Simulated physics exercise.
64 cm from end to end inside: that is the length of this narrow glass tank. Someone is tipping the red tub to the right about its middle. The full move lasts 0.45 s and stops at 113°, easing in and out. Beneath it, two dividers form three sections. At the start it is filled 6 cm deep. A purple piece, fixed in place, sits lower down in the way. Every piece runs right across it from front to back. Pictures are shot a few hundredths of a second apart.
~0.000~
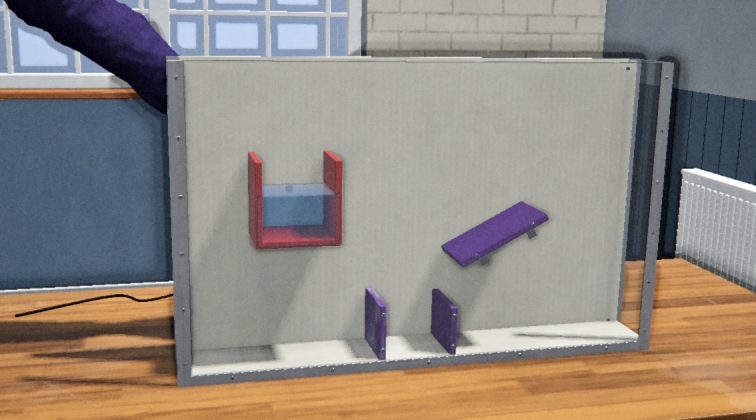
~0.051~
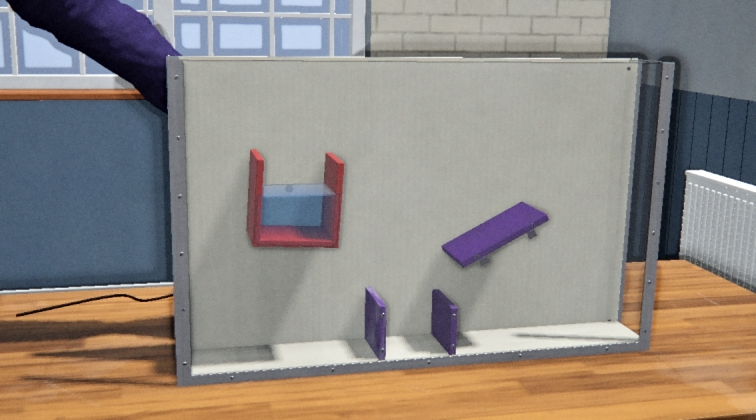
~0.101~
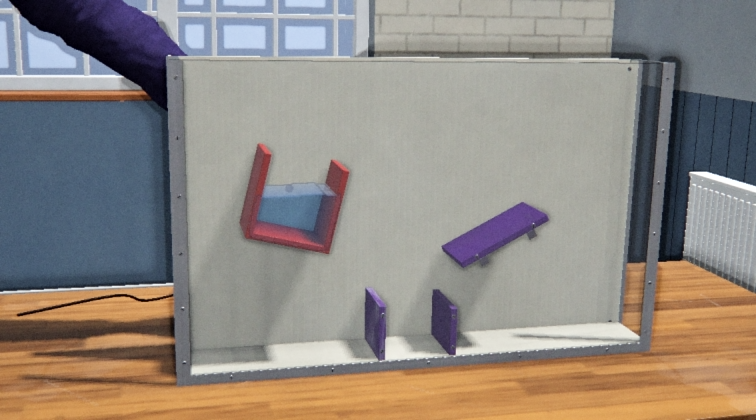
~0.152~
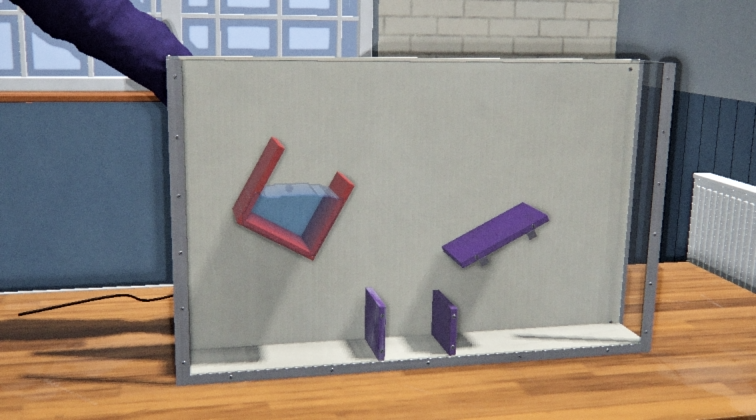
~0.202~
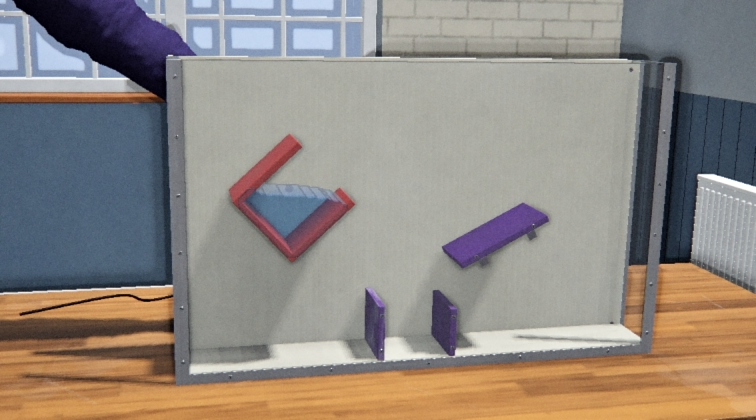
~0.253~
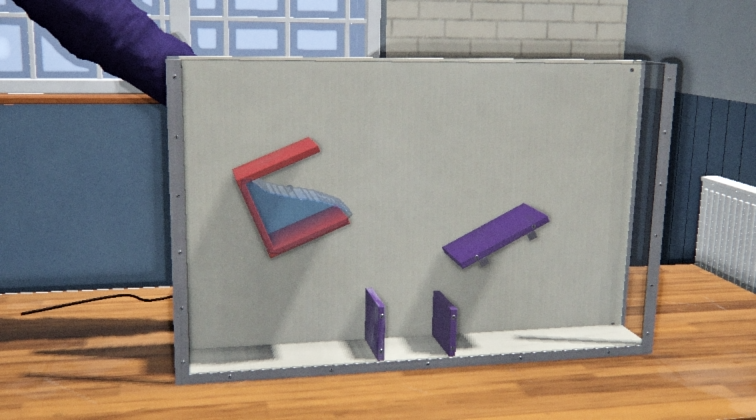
In a room with blue-panelled walls, a window and pale brick, a narrow clear tank stands on a wooden table, seen from the front by a still camera. Inside are a red tub of bluish water at left, a slanted purple piece at right, and two purple dividers below, with a purple-sleeved arm behind. The tub tilts steadily to the right, its water sloping and reaching its lower lip.
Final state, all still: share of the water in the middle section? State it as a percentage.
About 10 out of 100.
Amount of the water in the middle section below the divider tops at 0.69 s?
I'd say near 8 per cent sits there.
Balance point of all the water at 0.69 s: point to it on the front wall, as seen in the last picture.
Centre of mass, last view: Approx. (280, 337).
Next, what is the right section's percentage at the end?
Near 2 in a hundred.
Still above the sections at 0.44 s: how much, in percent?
I'd say around 75 percent.
By 0.44 s the sections hold 22, 5 and 0 per cent, with 73 still above them.
By 0.69 s the sections hold 76, 7 and 1 per cent, with 15 still above them.
By 1.00 s the sections hold 91, 8 and 1 per cent, with 0 still above them.
At rest it is 91 per cent left, 8 middle, 2 right.
